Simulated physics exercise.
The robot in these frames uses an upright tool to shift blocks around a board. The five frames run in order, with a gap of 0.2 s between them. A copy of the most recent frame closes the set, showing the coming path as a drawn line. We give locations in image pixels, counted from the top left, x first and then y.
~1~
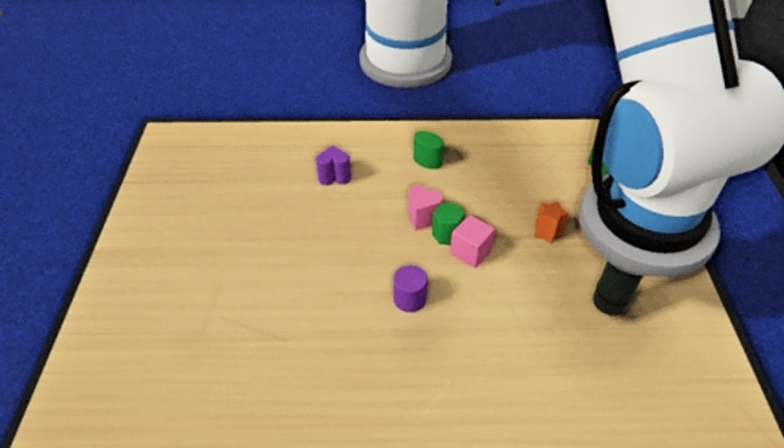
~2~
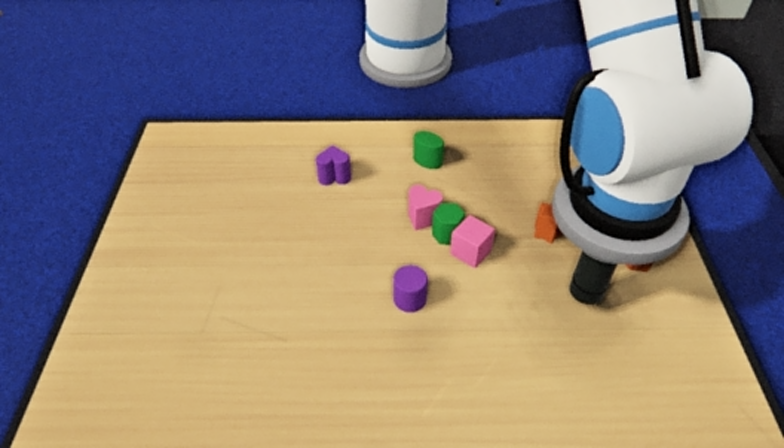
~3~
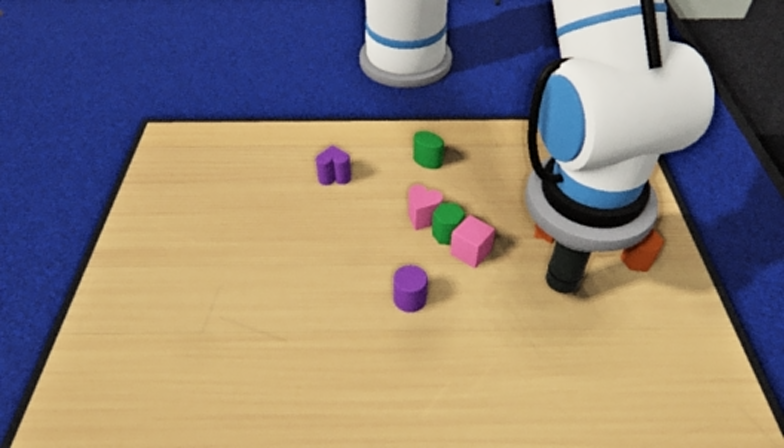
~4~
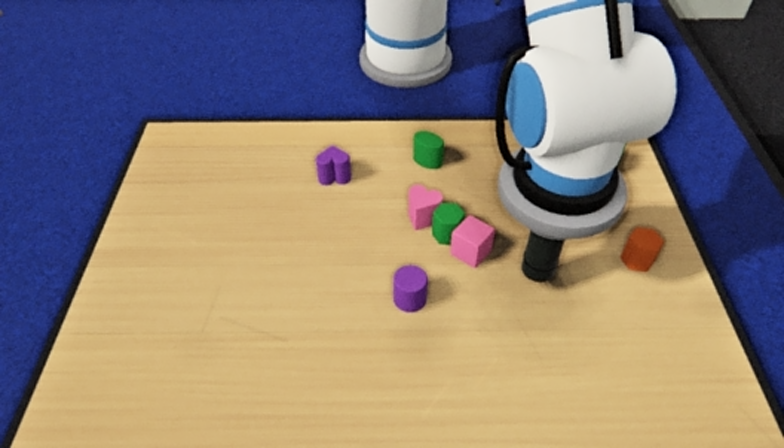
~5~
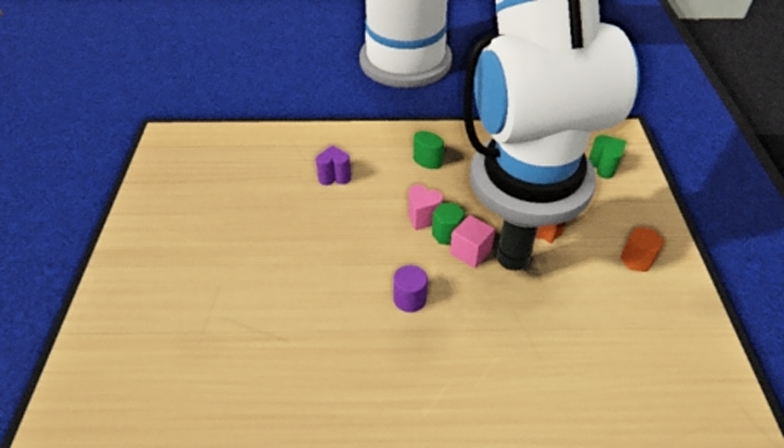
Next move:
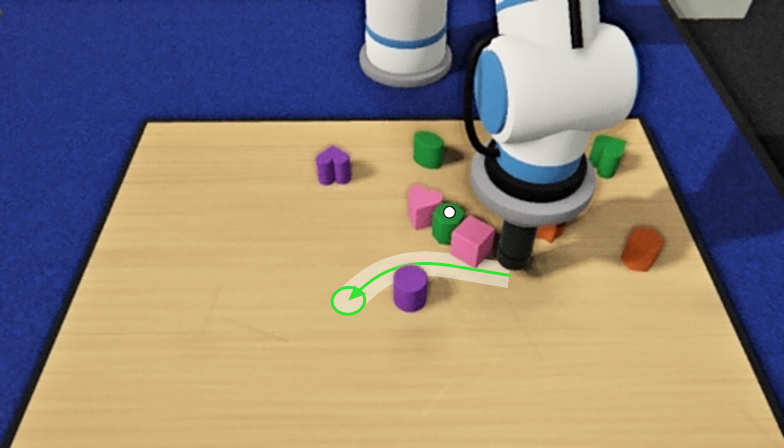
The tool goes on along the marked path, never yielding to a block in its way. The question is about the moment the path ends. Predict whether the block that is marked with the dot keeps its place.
The block in question is displaced by the end.
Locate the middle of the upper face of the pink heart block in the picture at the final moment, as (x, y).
I expect it at (416, 182).
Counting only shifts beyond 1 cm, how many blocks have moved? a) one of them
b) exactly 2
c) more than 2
c - more than 2.
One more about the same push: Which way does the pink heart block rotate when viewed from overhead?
That block twists counter-clockwise.
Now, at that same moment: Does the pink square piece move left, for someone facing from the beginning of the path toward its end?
Going by the path, no.
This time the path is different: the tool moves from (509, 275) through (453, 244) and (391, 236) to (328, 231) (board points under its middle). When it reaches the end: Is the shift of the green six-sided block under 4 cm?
That would be a no.
The line goes from (509, 275) by way of (451, 266) and (394, 269) to (348, 301); the dot is on the green six-sided block.
The first path, step by step. One third of the way, tool (451, 250); pink heart block (418, 184), turned 40° anticlockwise; green six-sided block (439, 199), turned 50° clockwise; pink square piece (442, 220), turned 40° clockwise.
Two thirds of the way, tool (393, 253); pink heart block (416, 182), turned 40° anticlockwise; green six-sided block (437, 196), turned 65° clockwise; pink square piece (428, 217), turned 70° clockwise.
At the end, tool (347, 285); purple round block unmoved; pink heart block (416, 182), turned 40° anticlockwise; green six-sided block (437, 196), turned 65° clockwise; pink square piece (428, 217), turned 70° clockwise.
